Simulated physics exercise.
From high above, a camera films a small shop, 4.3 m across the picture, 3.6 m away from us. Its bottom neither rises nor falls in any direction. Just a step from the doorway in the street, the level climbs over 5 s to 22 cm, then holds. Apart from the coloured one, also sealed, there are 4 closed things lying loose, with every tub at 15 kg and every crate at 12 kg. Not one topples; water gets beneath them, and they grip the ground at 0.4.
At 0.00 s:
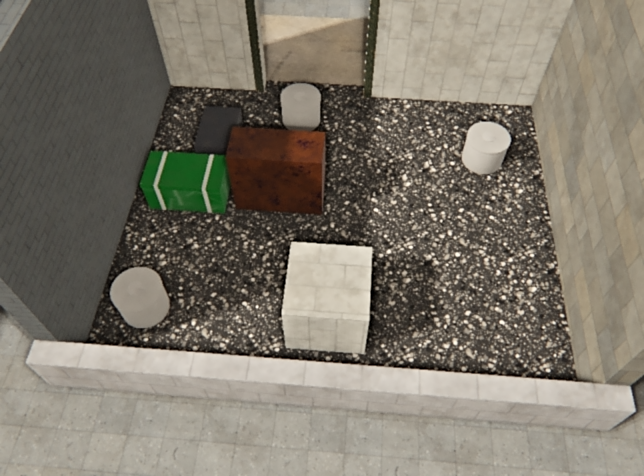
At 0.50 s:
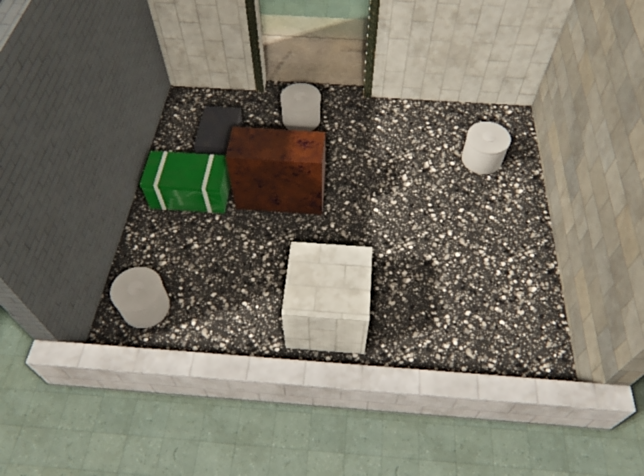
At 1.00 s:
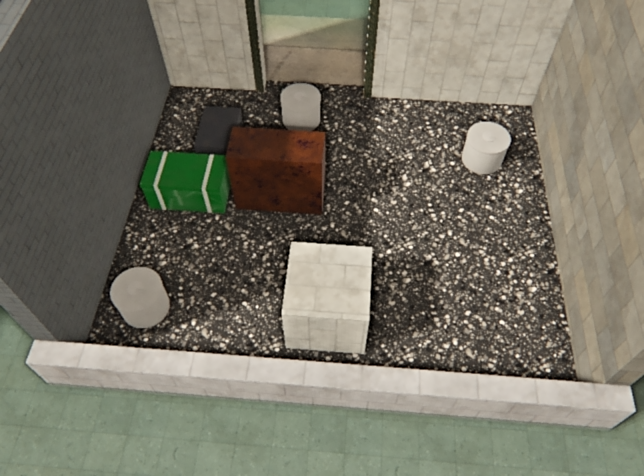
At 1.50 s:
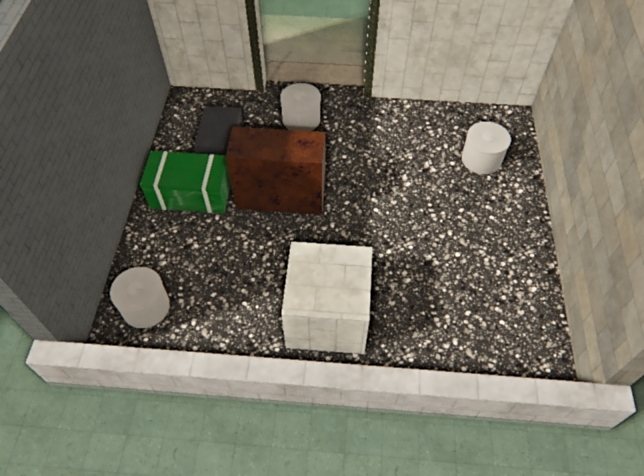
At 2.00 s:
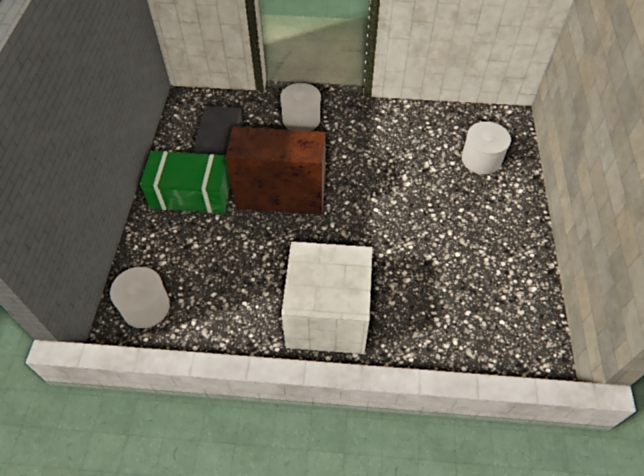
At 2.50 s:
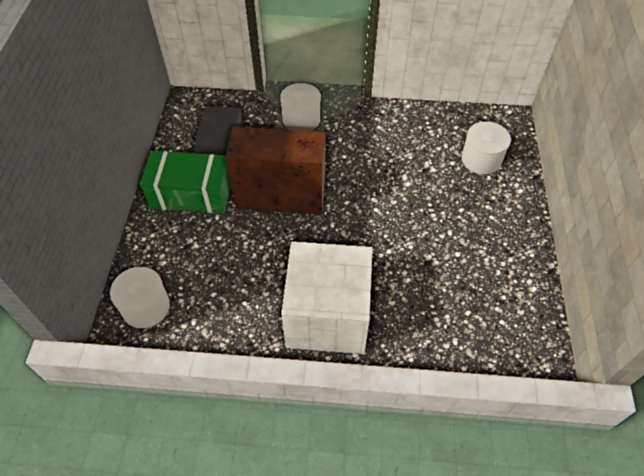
A small shop with a dark speckled floor held a green trunk, crates and pale tubs, all staying still, while greenish water covered the street outside and then just reached in at the doorway.
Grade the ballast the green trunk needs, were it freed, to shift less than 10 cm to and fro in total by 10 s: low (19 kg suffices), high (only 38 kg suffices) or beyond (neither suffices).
Grade: Beyond.
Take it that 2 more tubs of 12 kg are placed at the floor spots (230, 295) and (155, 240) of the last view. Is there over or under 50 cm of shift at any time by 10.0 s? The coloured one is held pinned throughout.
First stays inside, then stays inside.
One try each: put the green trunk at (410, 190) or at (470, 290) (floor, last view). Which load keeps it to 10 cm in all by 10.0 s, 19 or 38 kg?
Well, at the first spot no weight will do, and at the second you need the heavier weight.
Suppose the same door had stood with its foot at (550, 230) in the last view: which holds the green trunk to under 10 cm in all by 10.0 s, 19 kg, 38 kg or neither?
Lab note: Upper mass required.
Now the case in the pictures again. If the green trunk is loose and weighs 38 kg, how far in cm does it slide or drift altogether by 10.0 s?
The distance adds up to about 60 cm.
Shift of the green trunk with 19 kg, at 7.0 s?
Close to 100 centimetres.
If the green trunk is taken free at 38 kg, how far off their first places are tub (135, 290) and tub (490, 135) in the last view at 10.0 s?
Respectively 0 and 0 cm.
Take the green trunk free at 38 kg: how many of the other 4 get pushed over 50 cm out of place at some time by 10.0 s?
It works out to 2.
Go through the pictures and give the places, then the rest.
The green trunk at (184, 170), on the bottom; 0.0 m2 under water; 0 of 5 have shifted, in the first frame.
The green trunk at (184, 170), on the bottom; water covers 0.0 m2; 0 of 5 have shifted, in the second frame.
The green trunk at (184, 170), on the bottom; water covers 0.0 m2; 0 of 5 have shifted, in the third frame.
The green trunk at (184, 170) rests on the ground; water covers 0.0 m2; 0 of 5 have shifted, in the fourth frame.
The green trunk at (184, 170) rests on the ground; 0.0 m2 under water; 0 of 5 have shifted, in the fifth frame.
The green trunk at (184, 170), on the bottom; water covers 0.3 m2; 0 of 5 have shifted, in the sixth frame.
After 3.5 s the green trunk would be 0 cm from its start with 19 kg and 0 cm from its start with 38 kg; 0 cm of water round it then.
After 4.5 s the green trunk would be 0 cm from its start with 19 kg and 0 cm from its start with 38 kg; 1 cm of water round it then.
After 7.0 s the green trunk would be 103 cm from its start with 19 kg and 28 cm from its start with 38 kg; 6 cm of water round it then.
After 10.0 s the green trunk would be 113 cm from its start with 19 kg and 57 cm from its start with 38 kg; 6 cm of water round it then.
